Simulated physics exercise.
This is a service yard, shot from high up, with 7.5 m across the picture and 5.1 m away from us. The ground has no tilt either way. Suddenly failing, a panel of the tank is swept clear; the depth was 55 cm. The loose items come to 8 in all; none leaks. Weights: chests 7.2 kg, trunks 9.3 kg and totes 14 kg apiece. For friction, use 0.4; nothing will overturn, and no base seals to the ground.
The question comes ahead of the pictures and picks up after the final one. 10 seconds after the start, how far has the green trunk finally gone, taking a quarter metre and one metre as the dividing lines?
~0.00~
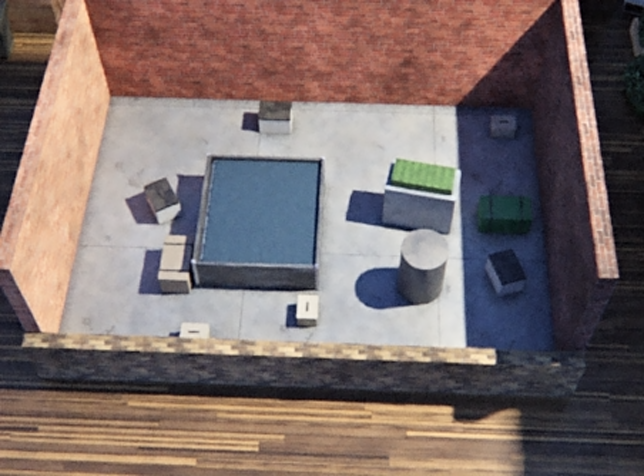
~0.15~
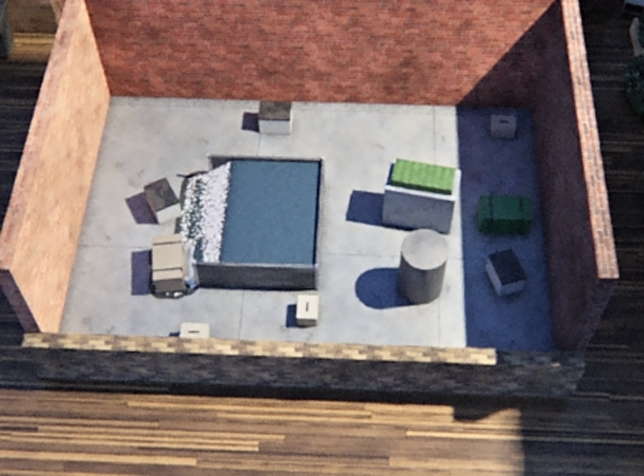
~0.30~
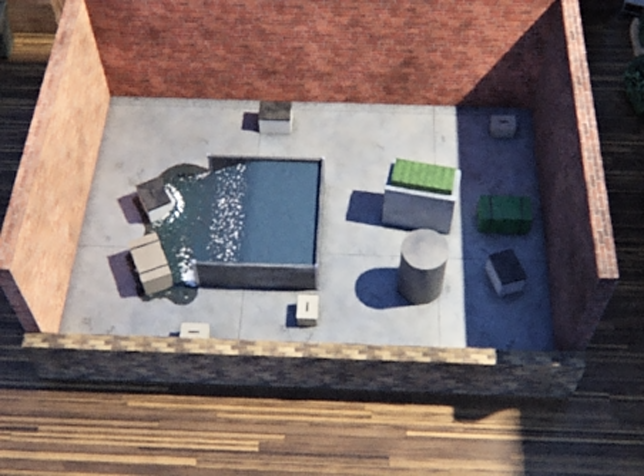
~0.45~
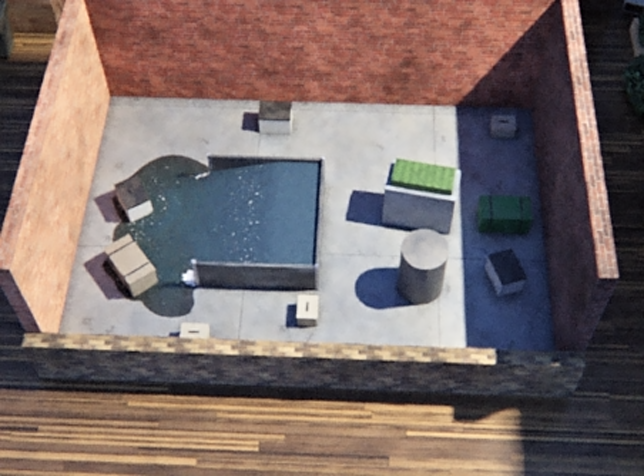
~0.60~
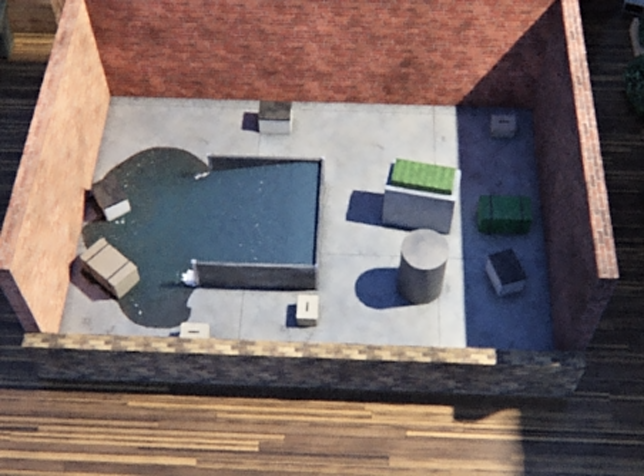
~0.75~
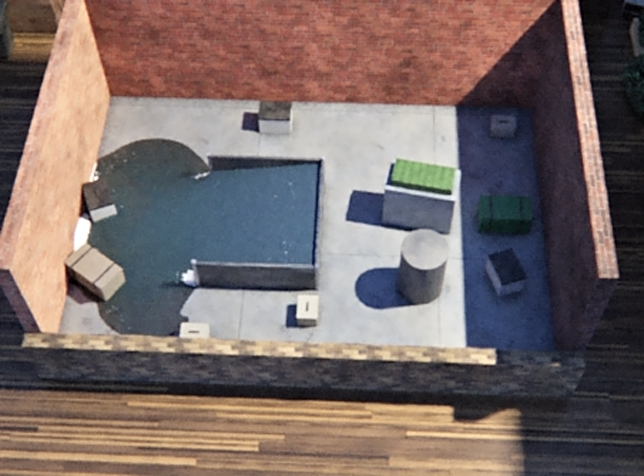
Expect it to be pushed a modest way.
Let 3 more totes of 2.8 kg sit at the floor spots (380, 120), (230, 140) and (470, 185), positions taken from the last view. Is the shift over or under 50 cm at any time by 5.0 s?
Result, in listed order: Exceeded / exceeded / not exceeded.
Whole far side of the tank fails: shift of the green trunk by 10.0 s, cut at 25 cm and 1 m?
The green trunk simply gets swept away.
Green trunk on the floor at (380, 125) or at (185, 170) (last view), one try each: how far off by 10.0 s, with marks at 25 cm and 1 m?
One try each gives this: It wanders off a long way, then it wanders off a long way.
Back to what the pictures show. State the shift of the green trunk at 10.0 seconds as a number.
Close to 60 cm by then.
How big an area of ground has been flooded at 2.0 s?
The covered patch comes to about 13 m2.
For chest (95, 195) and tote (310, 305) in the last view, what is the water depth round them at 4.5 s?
14 and 5 cm.
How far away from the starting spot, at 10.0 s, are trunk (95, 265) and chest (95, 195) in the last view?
First 450 cm, then 200 cm.
After 2.0 s the green trunk is near (506, 207), 0.0 m from its start, aground; 2 afloat.
After 4.5 s the green trunk is near (506, 207), 0.0 m from its start, aground; 2 afloat.
After 7.0 s the green trunk is near (506, 207), 0.0 m from its start, aground; 3 afloat.
After 10.0 s the green trunk is near (469, 208), 0.6 m from its start, afloat; 5 afloat.
